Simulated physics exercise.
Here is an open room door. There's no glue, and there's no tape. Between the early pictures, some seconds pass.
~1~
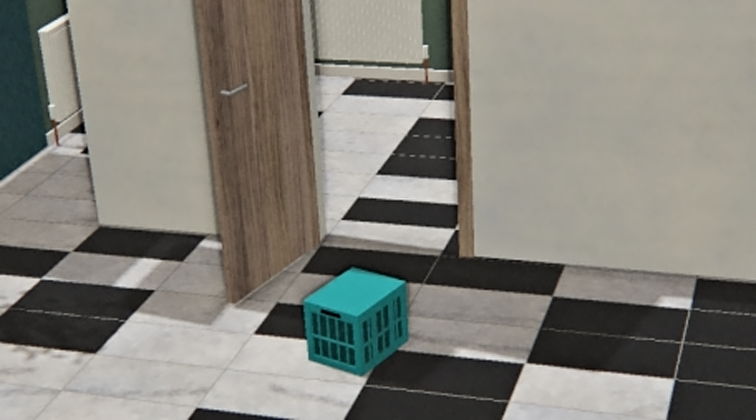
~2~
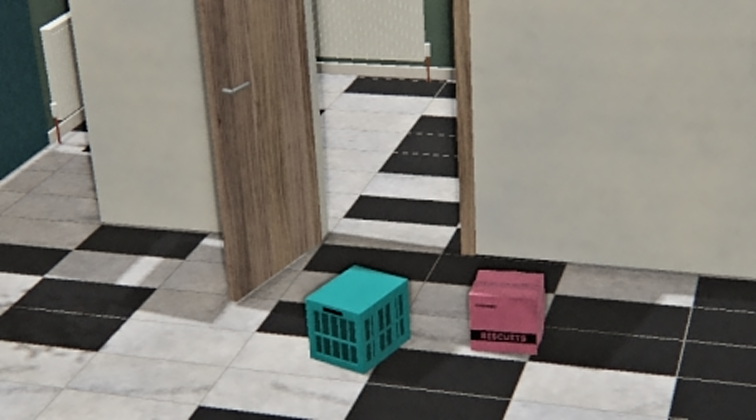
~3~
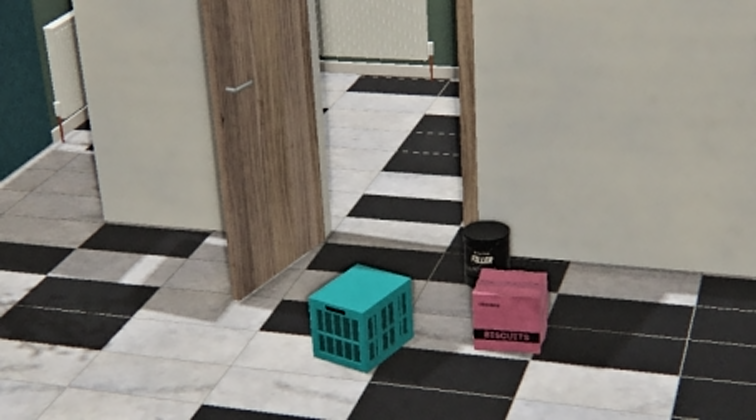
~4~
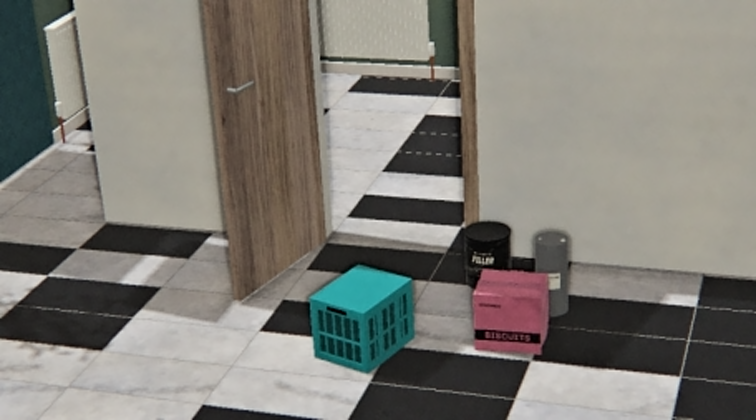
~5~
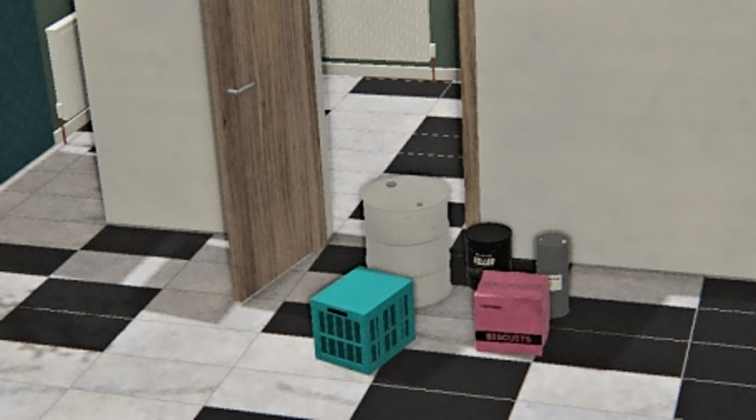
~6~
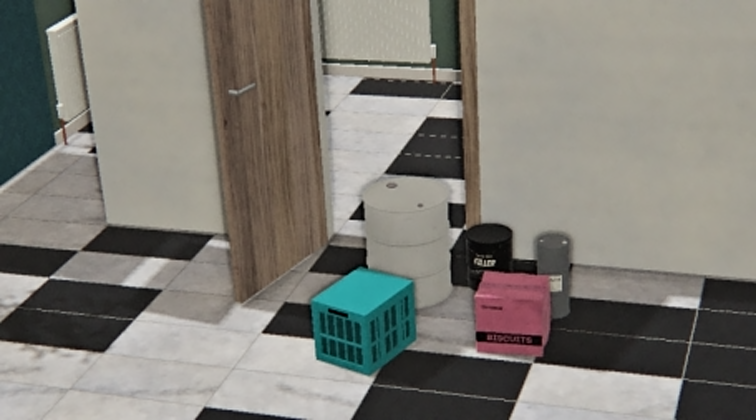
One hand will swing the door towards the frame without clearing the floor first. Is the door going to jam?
Yes. The door will probably have its swing cut off.
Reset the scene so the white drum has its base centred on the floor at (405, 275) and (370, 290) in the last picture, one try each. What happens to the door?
So the first time it is halted early, and the second time it is halted early.
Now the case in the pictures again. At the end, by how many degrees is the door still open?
Open angle: About 55°.
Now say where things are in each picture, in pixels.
Door wide open and still, in the first frame.
Door wide open and still; pink box (508, 312), in the second frame.
Door wide open and still; black pail (487, 256); turquoise crate (362, 318), in the third frame.
Door wide open and still; grey canister (552, 274); pink box (512, 311), in the fourth frame.
Door wide open and still; black pail (489, 257); turquoise crate (364, 319), in the fifth frame.
Door wide open and still; white drum (408, 243); grey canister (553, 276), in the sixth frame.
Then, 0.60 s later than the last frame, open by 86°.
Then, 0.90 s later than the last frame, open by 66°.
When it is over, open by 53°; all 5 as before. End places, in pixels of the last picture, white drum near (410, 242).
